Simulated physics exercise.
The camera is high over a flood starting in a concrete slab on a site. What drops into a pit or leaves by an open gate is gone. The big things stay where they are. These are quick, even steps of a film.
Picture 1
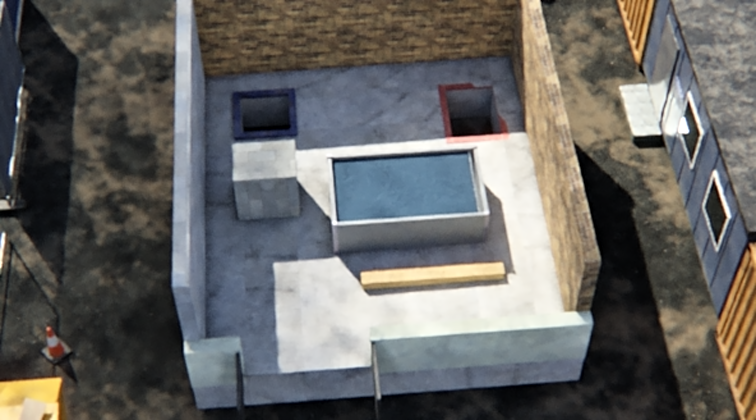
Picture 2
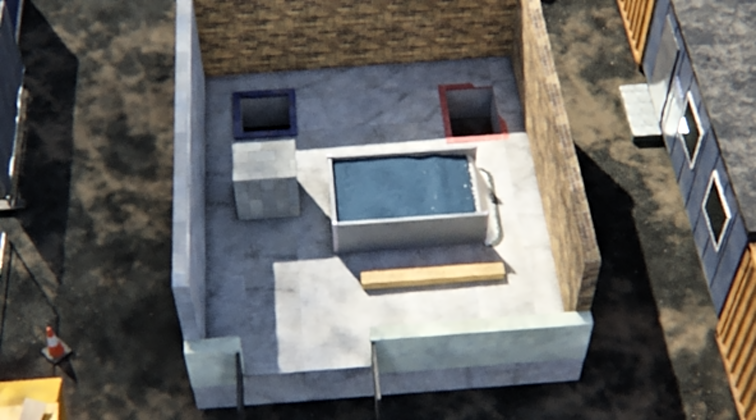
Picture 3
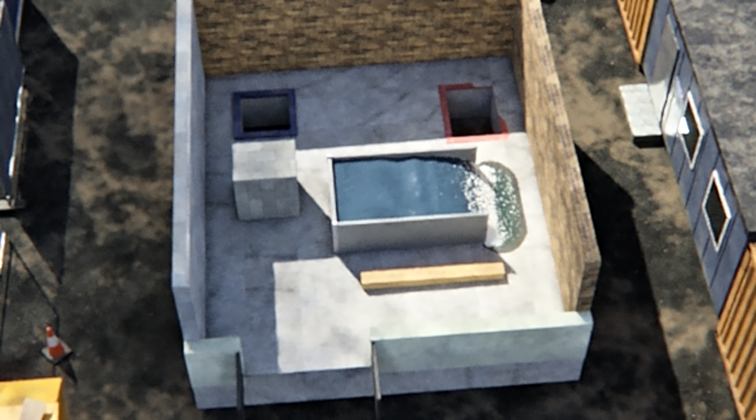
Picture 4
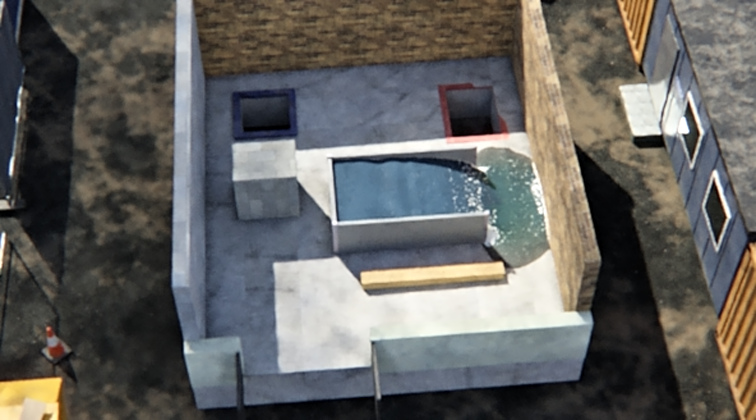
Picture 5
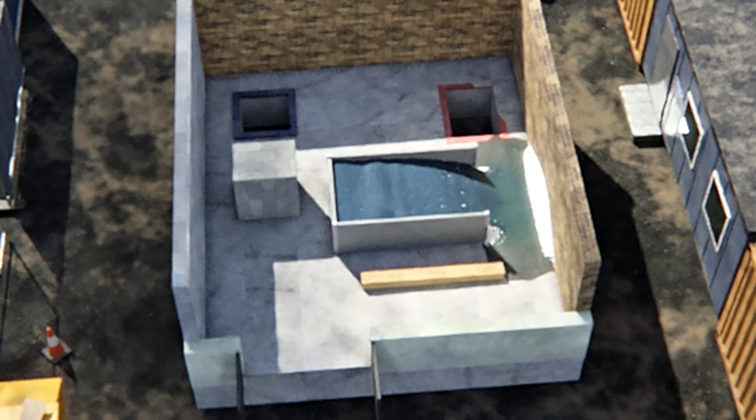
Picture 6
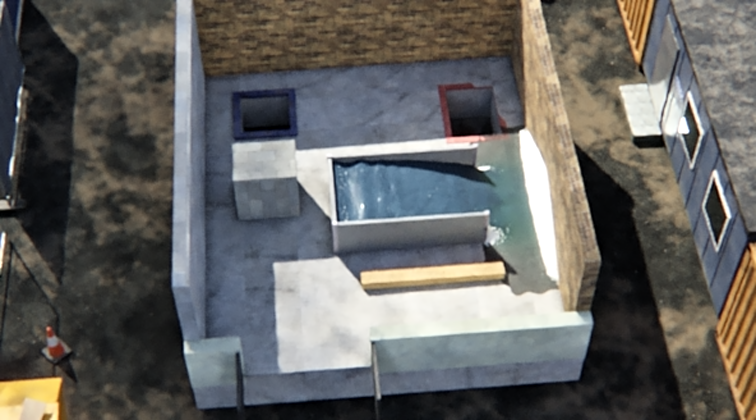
Blue water pours out of the right end of a pale rectangular tank in a roofless walled enclosure, seen from high above by a still camera. A blue-rimmed pit and a pale block sit to the left, a red-rimmed pit at the upper right, and a yellowish plank lies in front. The water spurts through the gap, spreads in a greenish, foamy sheet to the right-hand brick wall, and slides along it as the tank's level drops.
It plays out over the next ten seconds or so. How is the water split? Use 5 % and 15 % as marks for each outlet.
One by one: The gate takes from 5 to 15 %; the blue pit takes less than 5 %; the red pit takes more than 15 %.
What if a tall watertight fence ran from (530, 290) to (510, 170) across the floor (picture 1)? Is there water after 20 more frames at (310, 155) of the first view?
At that place: Free of water.
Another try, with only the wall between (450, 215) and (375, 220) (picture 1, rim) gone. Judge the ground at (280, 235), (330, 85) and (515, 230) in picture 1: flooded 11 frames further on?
One after the other: Covered, dry, flooded.
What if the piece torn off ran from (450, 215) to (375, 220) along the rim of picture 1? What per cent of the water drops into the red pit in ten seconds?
In per cent: Red 12.
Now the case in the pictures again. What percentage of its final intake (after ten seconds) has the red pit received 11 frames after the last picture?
About 25 per cent.
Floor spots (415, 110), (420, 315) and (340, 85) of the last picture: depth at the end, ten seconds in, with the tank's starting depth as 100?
About 0, 4 and 6 per cent.
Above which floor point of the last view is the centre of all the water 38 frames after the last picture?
Near (387, 238).
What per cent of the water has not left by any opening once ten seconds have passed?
Roughly 60 per cent.
A moment on, water covers 15 % of the floor; the gate 0 %, the blue pit 0 %, the red pit 1 %.
Next, water covers 25 % of the floor; the gate 0 %, the blue pit 0 %, the red pit 7 %.
Then, water covers 55 % of the floor; the gate 0 %, the blue pit 0 %, the red pit 17 %.
Later, water covers 80 % of the floor; the gate 2 %, the blue pit 1 %, the red pit 26 %.
In the end, water covers 80 % of the floor; the gate 8 %, the blue pit 2 %, the red pit 30 %.
